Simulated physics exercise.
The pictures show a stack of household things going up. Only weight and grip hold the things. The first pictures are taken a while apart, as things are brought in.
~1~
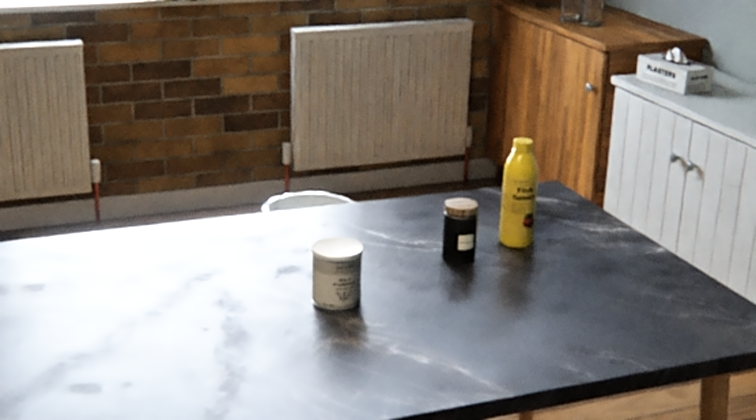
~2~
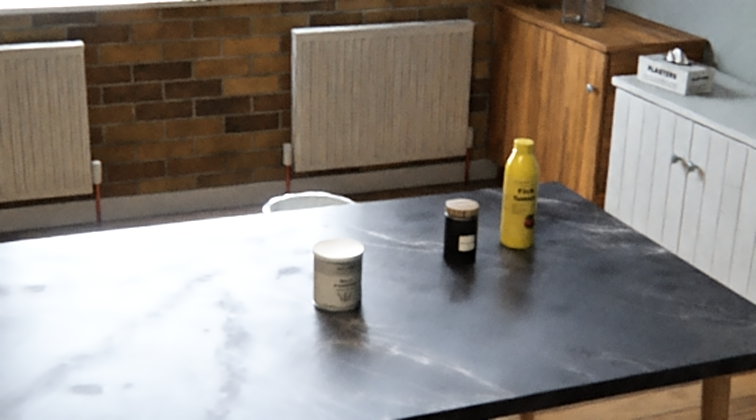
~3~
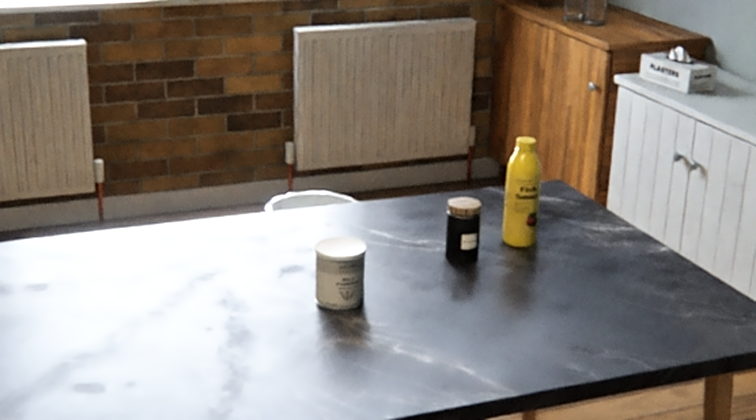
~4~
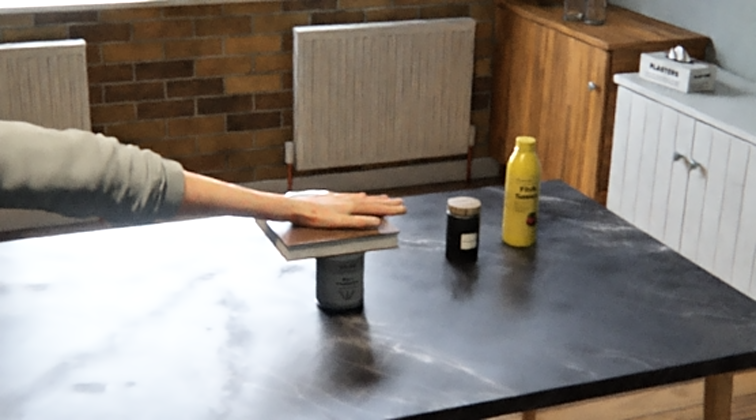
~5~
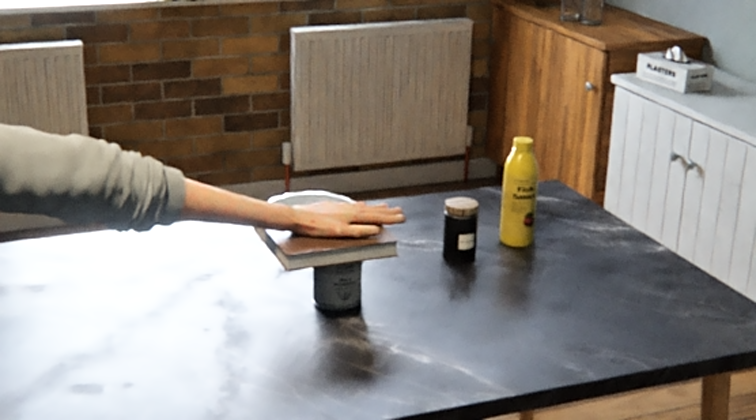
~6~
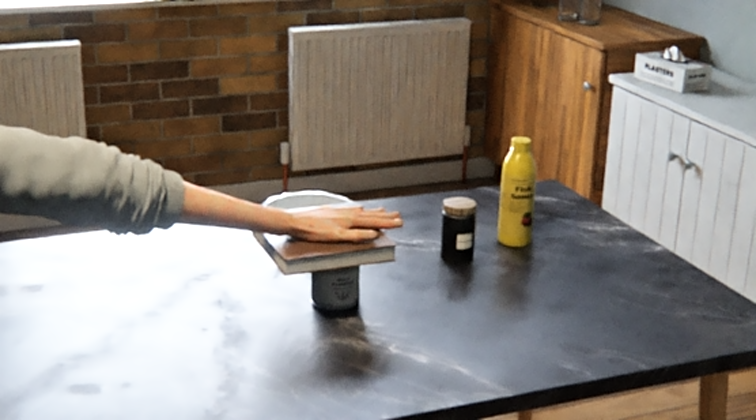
A hand lowering a brown book onto a pale pot on a dark marbled table, beside a black jar and yellow bottle.
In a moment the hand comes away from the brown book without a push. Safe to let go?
The pile keeps its balance.
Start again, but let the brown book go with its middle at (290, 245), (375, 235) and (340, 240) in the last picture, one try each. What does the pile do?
First try: It comes apart; second try: It comes apart; third try: It keeps its balance.
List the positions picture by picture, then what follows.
The last thing is not in view yet; yellow bottle (520, 192), in the first picture.
The last thing is not in view yet; white pot (338, 275), in the second picture.
The last thing is not in view yet; black jar (463, 230), in the third picture.
Still above its spot; brown book (325, 227); yellow bottle (523, 191), in the fourth picture.
Still above its spot; brown book (325, 235); white pot (337, 273), in the fifth picture.
In place under the hand; brown book (323, 240); black jar (459, 230), in the sixth picture.
Then, 0.60 s past the last view, nothing moves.
Then, 1.60 s past the last view, brown book resting near (323, 240).
Finally, all 4 still in place. Final places as the last picture's camera would see them, brown book near (323, 240). The pile stays up.
